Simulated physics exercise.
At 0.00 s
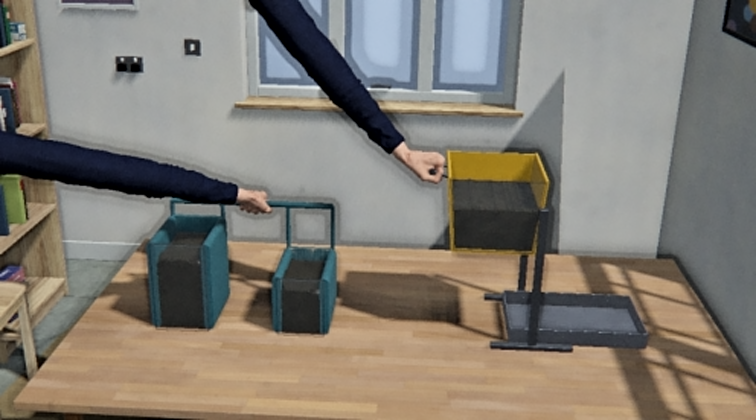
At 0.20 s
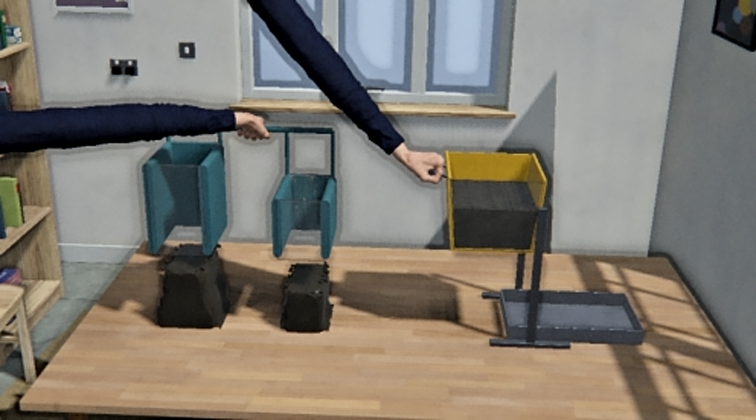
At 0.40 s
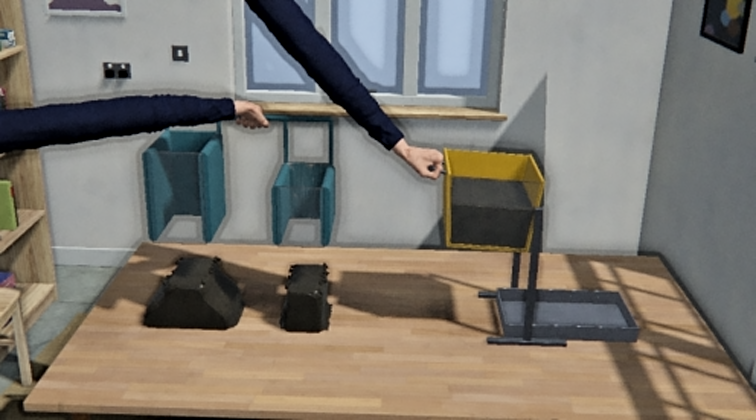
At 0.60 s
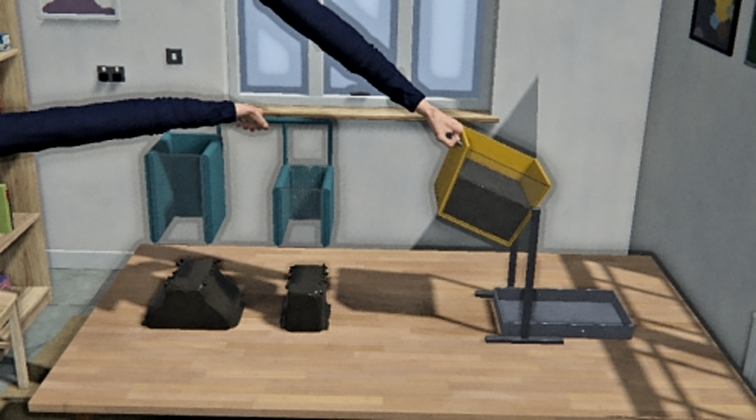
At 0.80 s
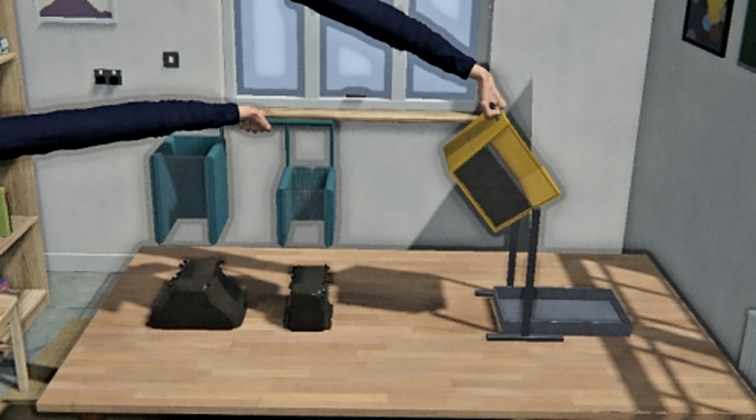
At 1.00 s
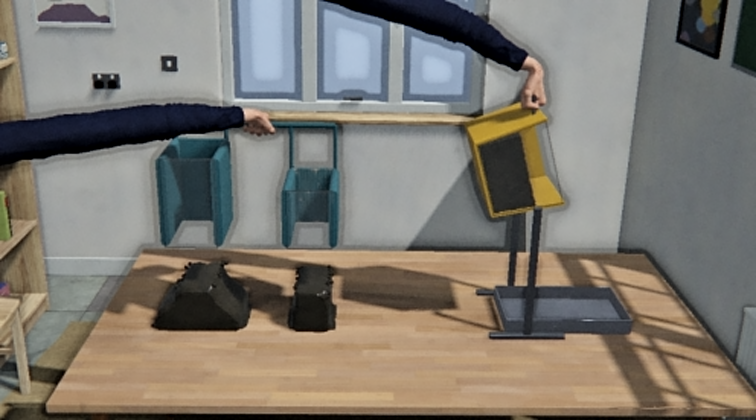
Hands lifting teal moulds off two dark blocks, which slump on the table, then tilting a yellow tub of sludge rightward.
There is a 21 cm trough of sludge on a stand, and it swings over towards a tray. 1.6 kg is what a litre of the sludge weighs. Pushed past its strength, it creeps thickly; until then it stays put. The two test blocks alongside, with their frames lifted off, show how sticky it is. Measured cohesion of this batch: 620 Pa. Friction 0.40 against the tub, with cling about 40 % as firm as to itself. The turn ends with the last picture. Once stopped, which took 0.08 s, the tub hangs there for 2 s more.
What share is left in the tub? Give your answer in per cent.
About 100 %.
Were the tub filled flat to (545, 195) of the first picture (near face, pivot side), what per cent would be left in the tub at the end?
That gives some 75 %.
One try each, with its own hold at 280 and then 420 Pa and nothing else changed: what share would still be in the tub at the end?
Respectively 70 % and 85 %.
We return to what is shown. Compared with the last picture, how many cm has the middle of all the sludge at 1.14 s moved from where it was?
It has gone close to 2 cm.
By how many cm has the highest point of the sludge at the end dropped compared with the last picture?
The top ends up some 5 cm below its level in the last picture.
After 1.14 s, the tub is at 74 degrees and holds 100 %.
After 1.31 s, the tub is at 74 degrees and holds 100 %.
After 1.48 s, the tub is at 74 degrees and holds 100 %.
After 1.65 s, the tub is at 74 degrees and holds 100 %.
After 3.00 s, the tub is at 74 degrees and holds 100 %.
